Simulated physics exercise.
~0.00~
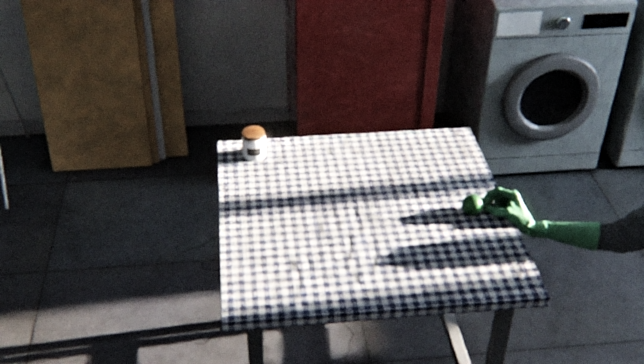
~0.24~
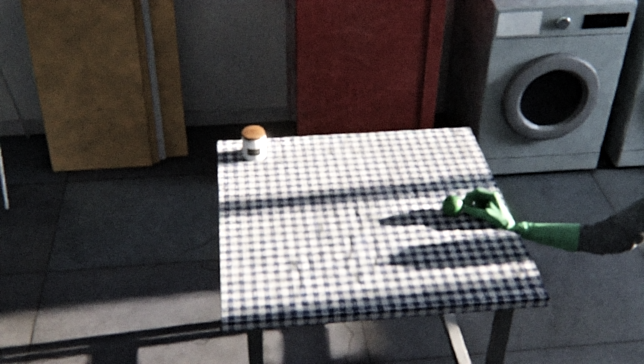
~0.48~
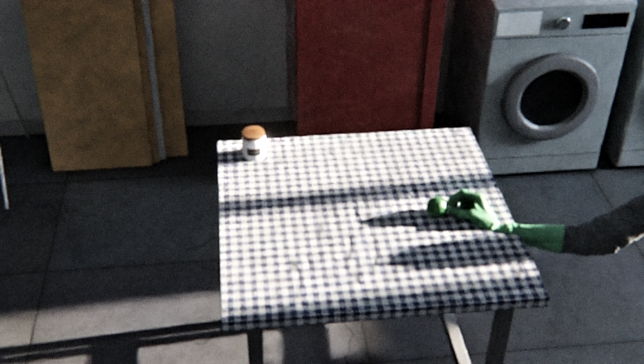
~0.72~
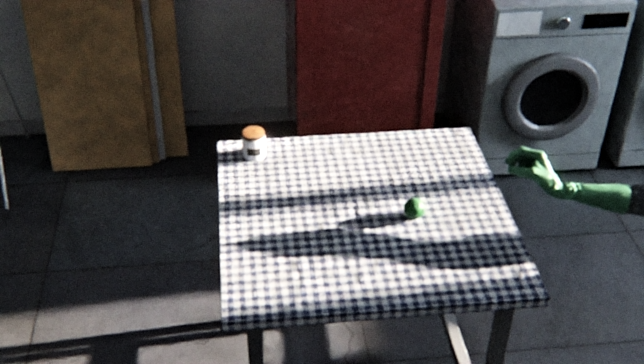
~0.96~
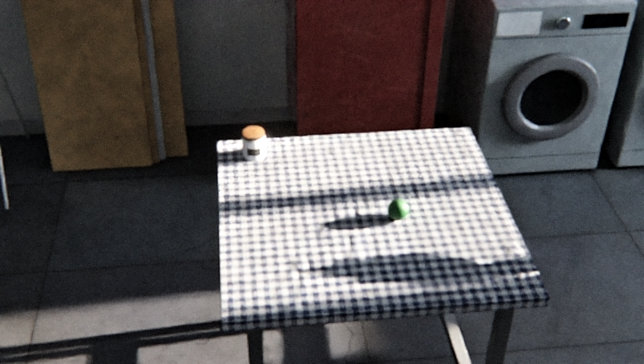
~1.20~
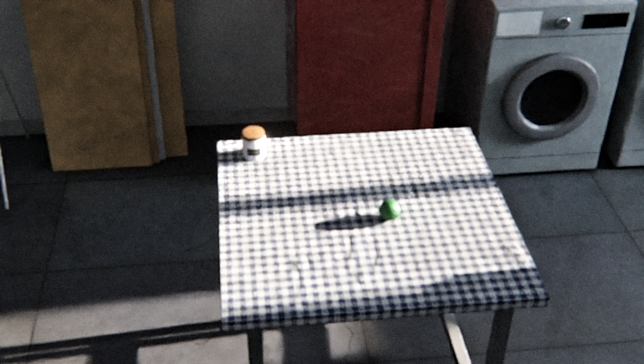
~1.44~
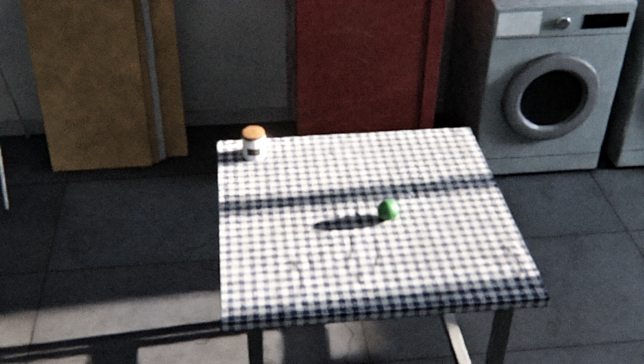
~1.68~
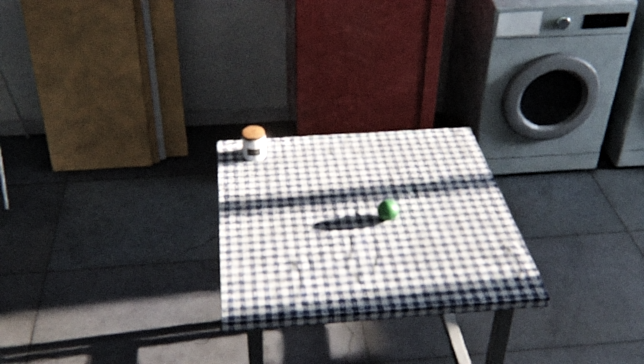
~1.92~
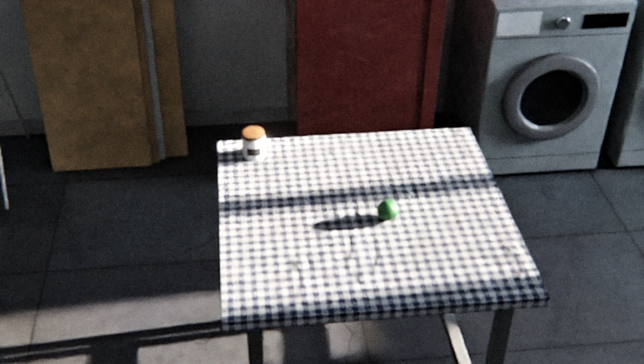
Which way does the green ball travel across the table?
The green ball travels to the left, away from the side where the gloved hand reaches in.
